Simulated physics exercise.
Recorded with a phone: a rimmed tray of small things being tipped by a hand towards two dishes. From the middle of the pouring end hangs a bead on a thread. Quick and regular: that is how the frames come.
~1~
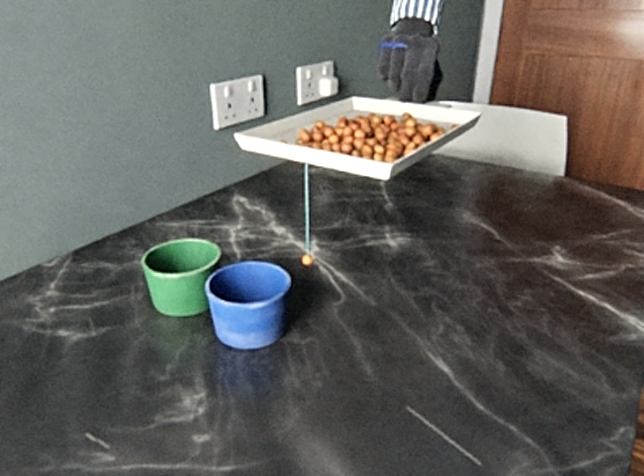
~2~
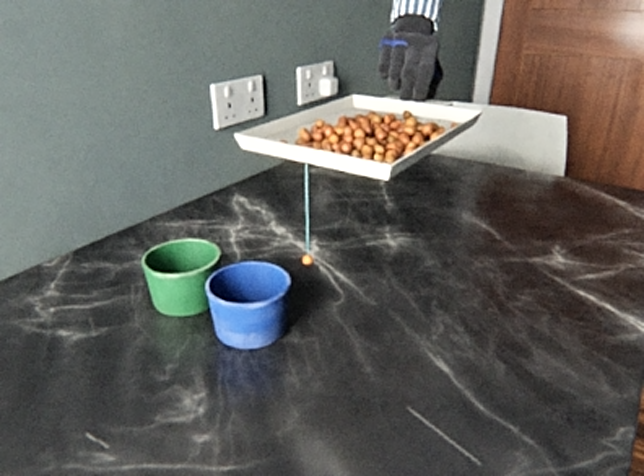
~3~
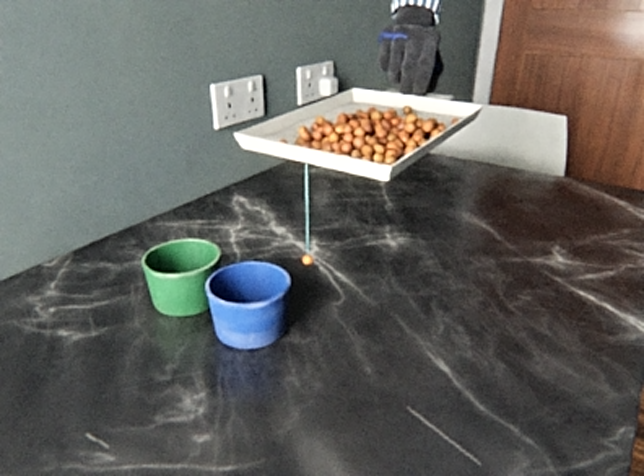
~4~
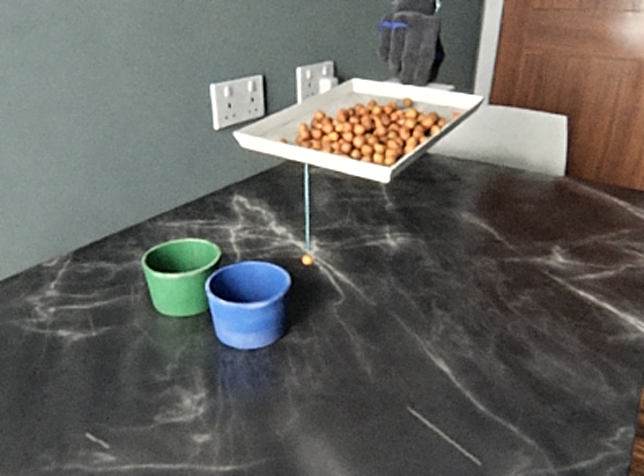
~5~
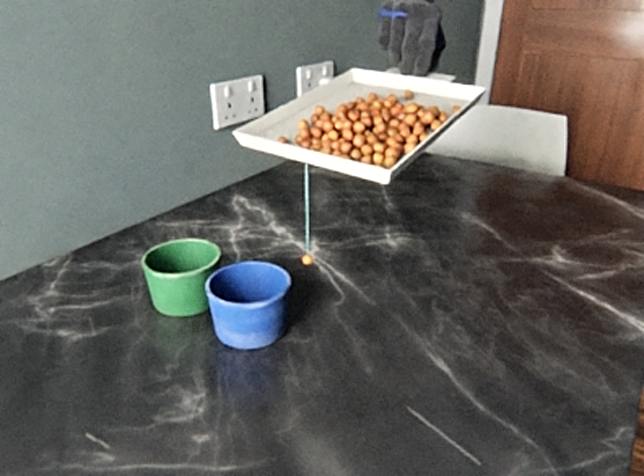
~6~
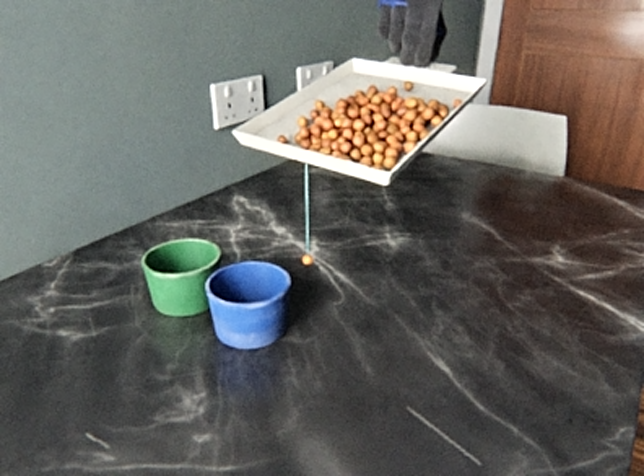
Gloved hand raising the far side of a white tray of hazelnuts, tilting it slightly above a table with two small dishes.
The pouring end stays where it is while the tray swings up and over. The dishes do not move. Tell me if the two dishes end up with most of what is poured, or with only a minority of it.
Most of the load will miss the dishes.
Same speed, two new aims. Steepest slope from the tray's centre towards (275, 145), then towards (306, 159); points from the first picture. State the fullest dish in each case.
Try one: The rightmost dish. Try two: The rightmost dish.
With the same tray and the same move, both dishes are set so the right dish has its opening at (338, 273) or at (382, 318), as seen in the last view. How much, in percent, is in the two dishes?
First placement: Some 0 %; second placement: Some 70 %.
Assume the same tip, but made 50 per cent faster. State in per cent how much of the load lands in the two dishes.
About 10 per cent.
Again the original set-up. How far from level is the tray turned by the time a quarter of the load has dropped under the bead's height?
Roughly 90 degrees from level.
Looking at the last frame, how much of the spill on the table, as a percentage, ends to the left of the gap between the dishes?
I'd say some 0 in a hundred.
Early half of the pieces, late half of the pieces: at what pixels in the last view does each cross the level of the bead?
Close to (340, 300), then close to (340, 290).
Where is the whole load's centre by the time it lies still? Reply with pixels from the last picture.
Around (335, 370).
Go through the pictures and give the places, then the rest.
The first frame shows corners of the pouring end at (242, 134) and (388, 162), level; middle of the load at (364, 137), hazelnuts; left dish at (155, 289); right dish at (222, 319); bead on its thread at (308, 260).
The second frame shows corners of the pouring end at (242, 134) and (388, 163), level; middle of the load at (365, 136).
The third frame shows corners of the pouring end at (242, 133) and (388, 164), tipped barely, lowest at the right corner; middle of the load at (365, 134).
The fourth frame shows corners of the pouring end at (241, 132) and (387, 166), tipped a little, lowest at the right corner; middle of the load at (365, 131).
The fifth frame shows corners of the pouring end at (241, 131) and (387, 168), tipped a little, lowest at the right corner; middle of the load at (364, 127).
The sixth frame shows corners of the pouring end at (240, 130) and (387, 170), tipped a little, lowest at the right corner; middle of the load at (364, 123); left dish at (155, 289); right dish at (222, 319).
Soon, tray tipped steeply; nearly all on the tray; a stray few outside both; a stray few in the air.
A while on, tray tipped right over; about a quarter on the tray; a stray few in the right dish; about a third outside both; about a third in the air.
Towards the end, tray tipped past a quarter turn; a small part in the right dish; nearly all outside both.
Finally, tray tipped past a quarter turn; a small part in the right dish; none in the left dish; nearly all outside both.
